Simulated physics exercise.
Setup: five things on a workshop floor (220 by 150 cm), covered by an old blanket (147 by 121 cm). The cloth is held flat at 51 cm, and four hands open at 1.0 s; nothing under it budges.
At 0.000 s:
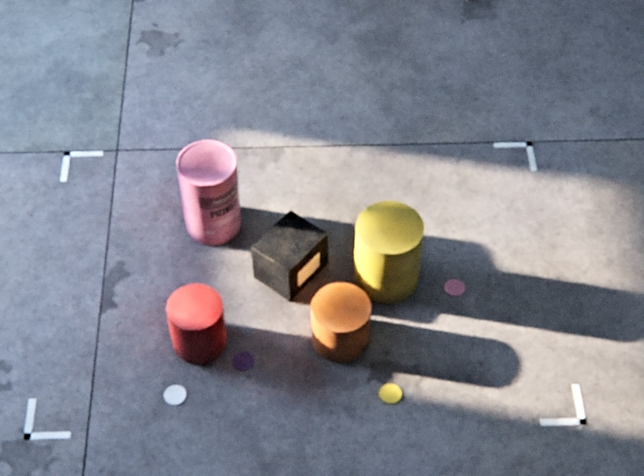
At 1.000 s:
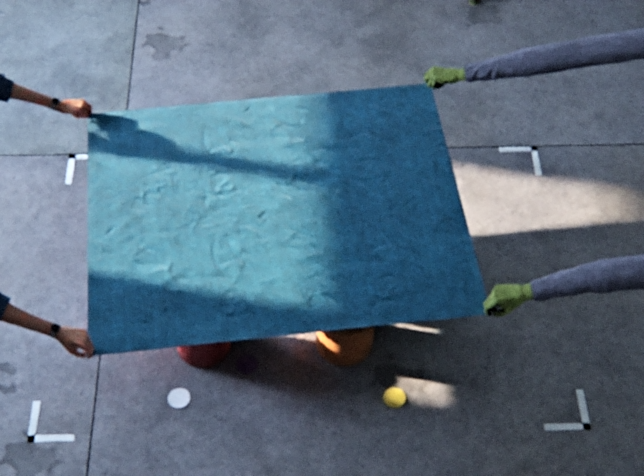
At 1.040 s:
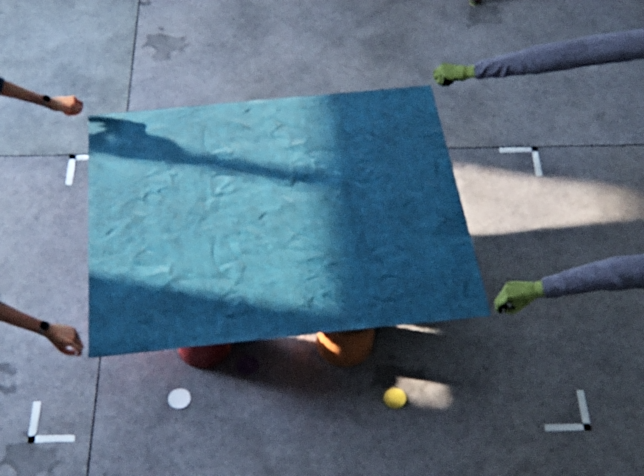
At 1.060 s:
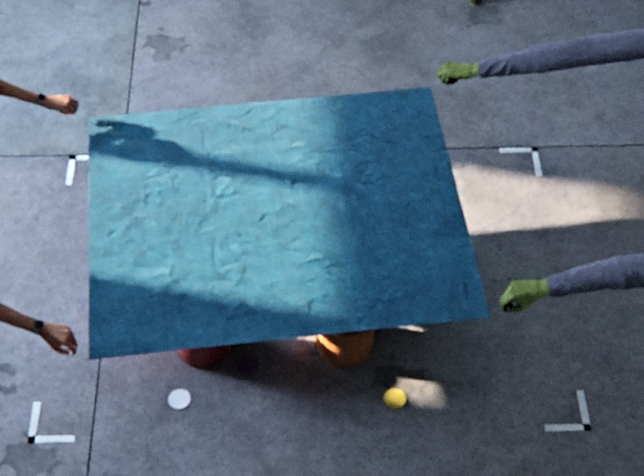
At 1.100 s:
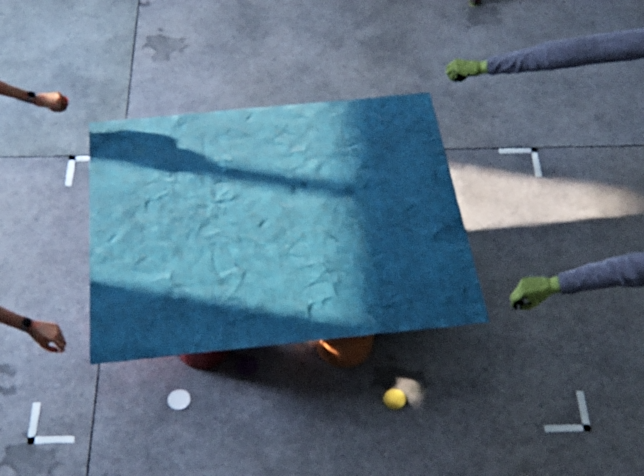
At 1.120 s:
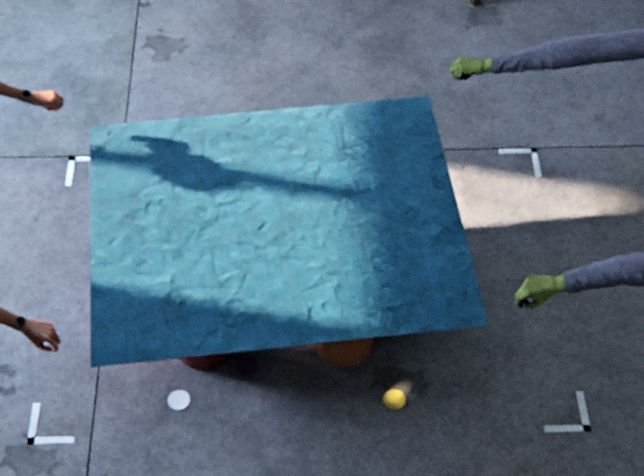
A blue-green blanket was held flat by four hands over some colourful tubs and a dark box on a concrete floor, then the hands let go and drew back as it sank slightly.
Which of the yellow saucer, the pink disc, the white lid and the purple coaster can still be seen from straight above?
Result: Yellow saucer remains in the open, pink disc still shows, white lid gets covered, purple coaster vanishes under it.
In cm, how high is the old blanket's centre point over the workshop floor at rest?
Height: Approx. 30 cm.
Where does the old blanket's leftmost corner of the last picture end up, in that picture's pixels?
Around pixel (191, 188).
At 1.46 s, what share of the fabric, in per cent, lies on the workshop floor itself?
0 %.
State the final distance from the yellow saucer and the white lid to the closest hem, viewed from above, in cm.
I'd put the first at about 14 cm and the second at about 4 cm.
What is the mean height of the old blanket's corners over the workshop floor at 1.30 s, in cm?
Mean corner height at that time: Approx. 18 cm.
After 1.3 s, 0 % of it is down, spanning 149 by 129 cm, above white lid, purple coaster.
After 1.5 s, 0 % of it is down, spanning 133 by 115 cm, above white lid, purple coaster.
After 1.6 s, 5 % of it is down, spanning 132 by 117 cm, above white lid, purple coaster.
After 1.8 s, 5 % of it is down, spanning 131 by 117 cm, above white lid, purple coaster.
After 3.3 s, 5 % of it is down, spanning 131 by 117 cm, above white lid, purple coaster.
